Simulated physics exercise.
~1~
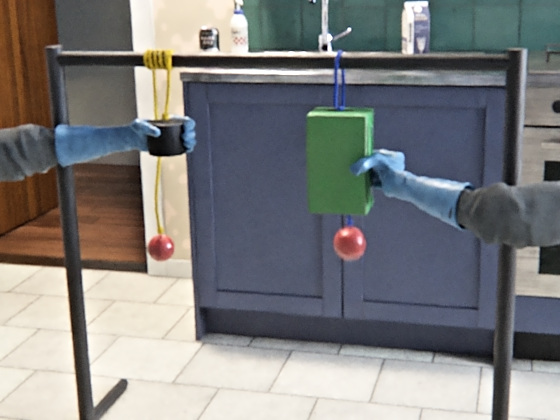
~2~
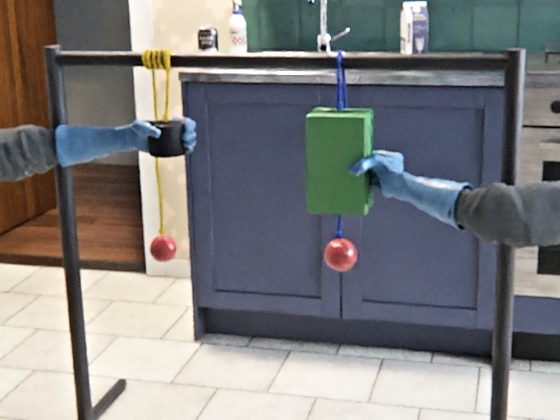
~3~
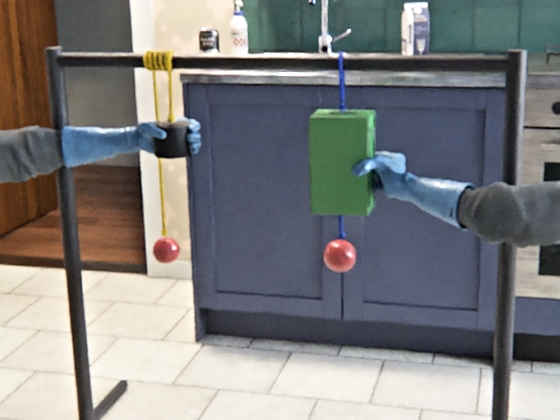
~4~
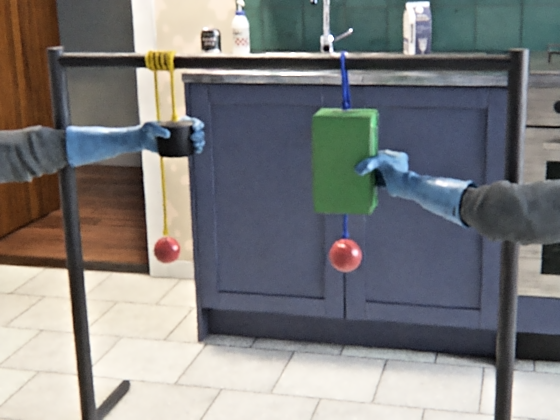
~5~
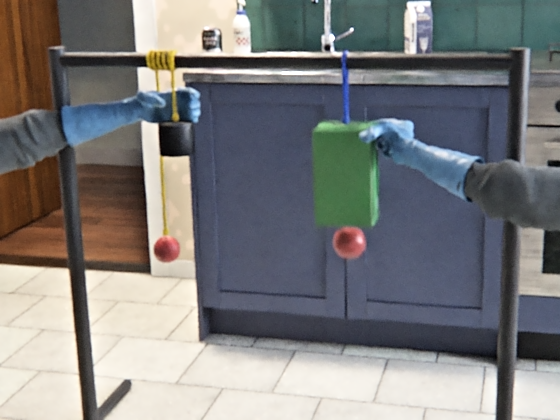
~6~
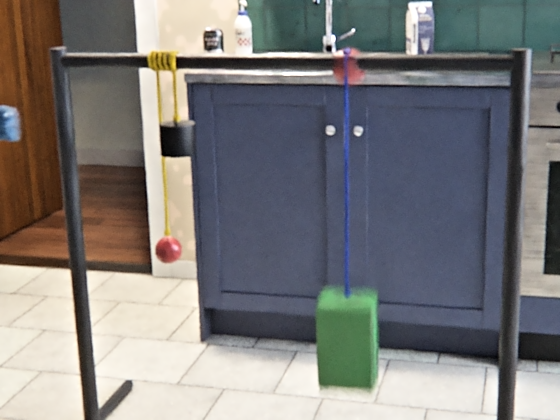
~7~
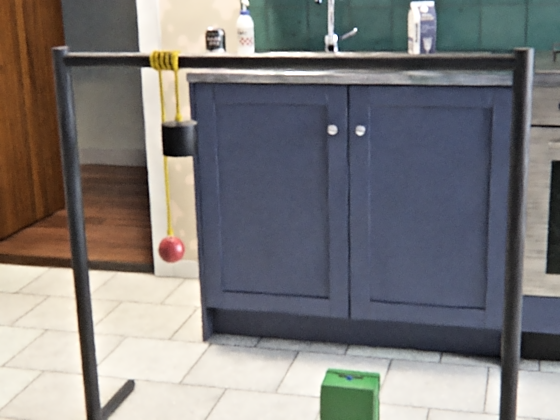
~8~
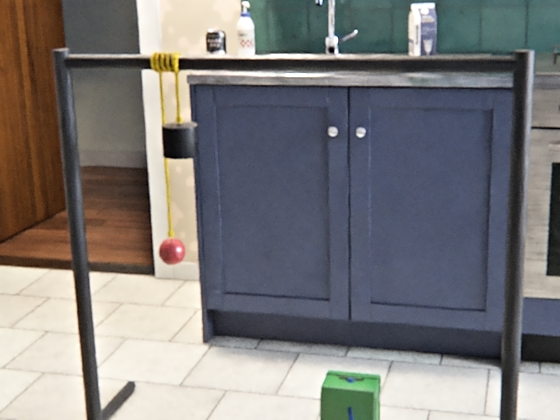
Green block dropping to the floor as gloved hands release it and a black cylinder, which stays hanging by its yellow cord.
